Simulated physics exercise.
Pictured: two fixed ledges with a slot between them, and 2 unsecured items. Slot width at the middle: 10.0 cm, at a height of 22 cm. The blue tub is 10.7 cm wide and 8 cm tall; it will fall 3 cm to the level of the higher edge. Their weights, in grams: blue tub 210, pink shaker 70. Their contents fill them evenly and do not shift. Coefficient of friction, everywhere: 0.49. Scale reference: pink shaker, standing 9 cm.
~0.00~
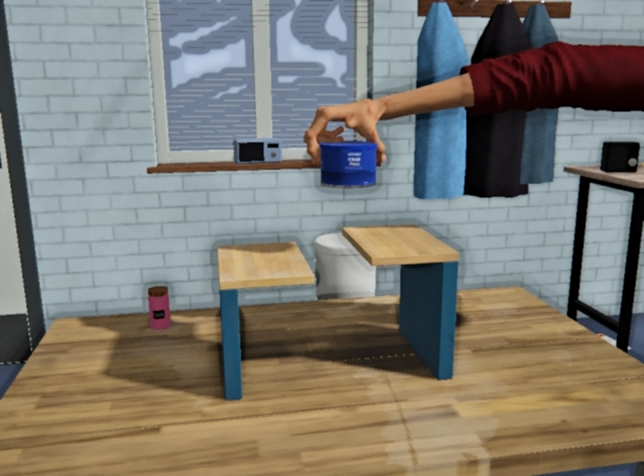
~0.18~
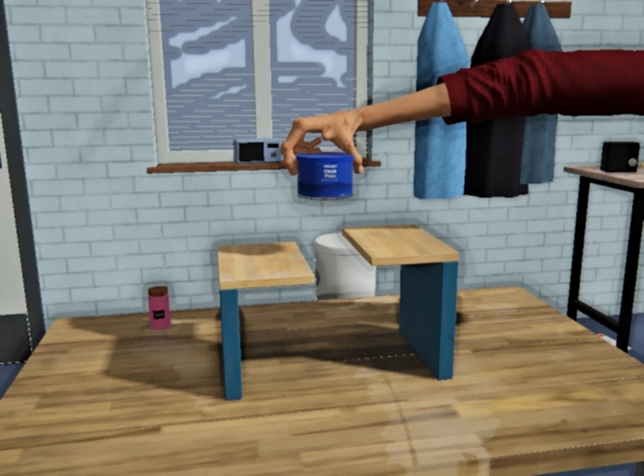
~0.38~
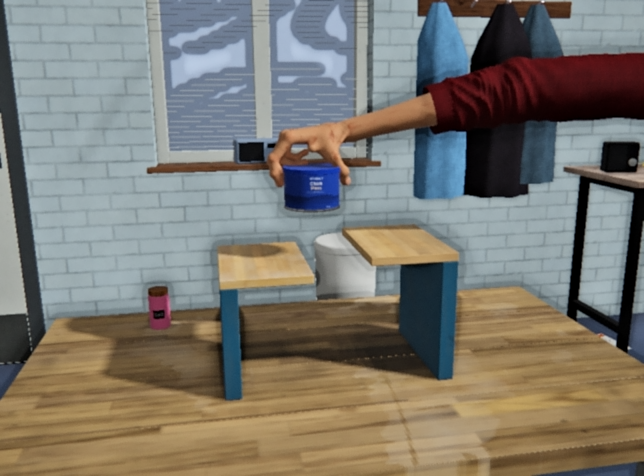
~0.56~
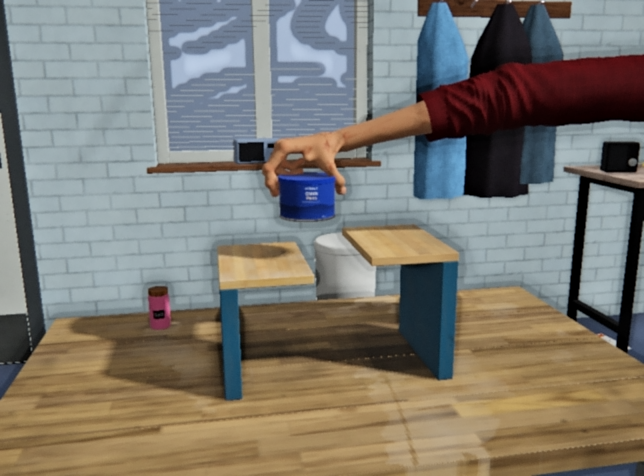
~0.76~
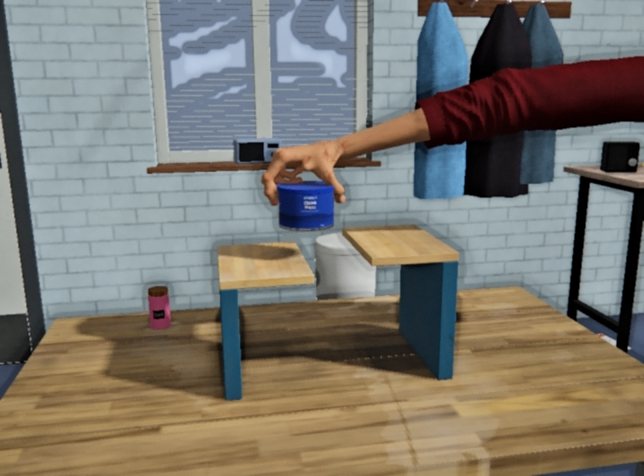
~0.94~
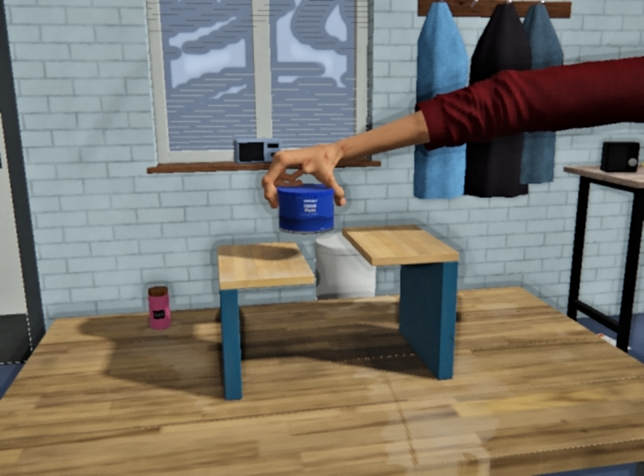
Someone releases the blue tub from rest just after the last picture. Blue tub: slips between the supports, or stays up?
Slips between them.
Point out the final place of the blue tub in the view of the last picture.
In the last view its middle sits roughly at (334, 336).
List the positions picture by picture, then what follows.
In the first frame, 11 cm still to go; blue tub (348, 164); pink shaker (159, 307).
In the second frame, 7 cm still to go; blue tub (325, 175); pink shaker (159, 307).
In the third frame, 4 cm still to go; blue tub (312, 187); pink shaker (159, 307).
In the fourth frame, 2 cm still to go; blue tub (307, 197); pink shaker (159, 307).
The fifth frame shows poised above the slot; blue tub (306, 205); pink shaker (159, 307).
The sixth frame shows poised above the slot; blue tub (306, 208); pink shaker (159, 307).
After 1.14 s, blue tub 5° off upright near (309, 237).
After 1.34 s, blue tub on its side near (331, 272).
After 1.44 s, blue tub on its side near (339, 334).
In the end (2.0 s), toppled on the stand or table, blue tub; pink shaker under 4 cm from the start. At the end, from the last picture's camera, blue tub near (334, 336). The tub reaches the table.
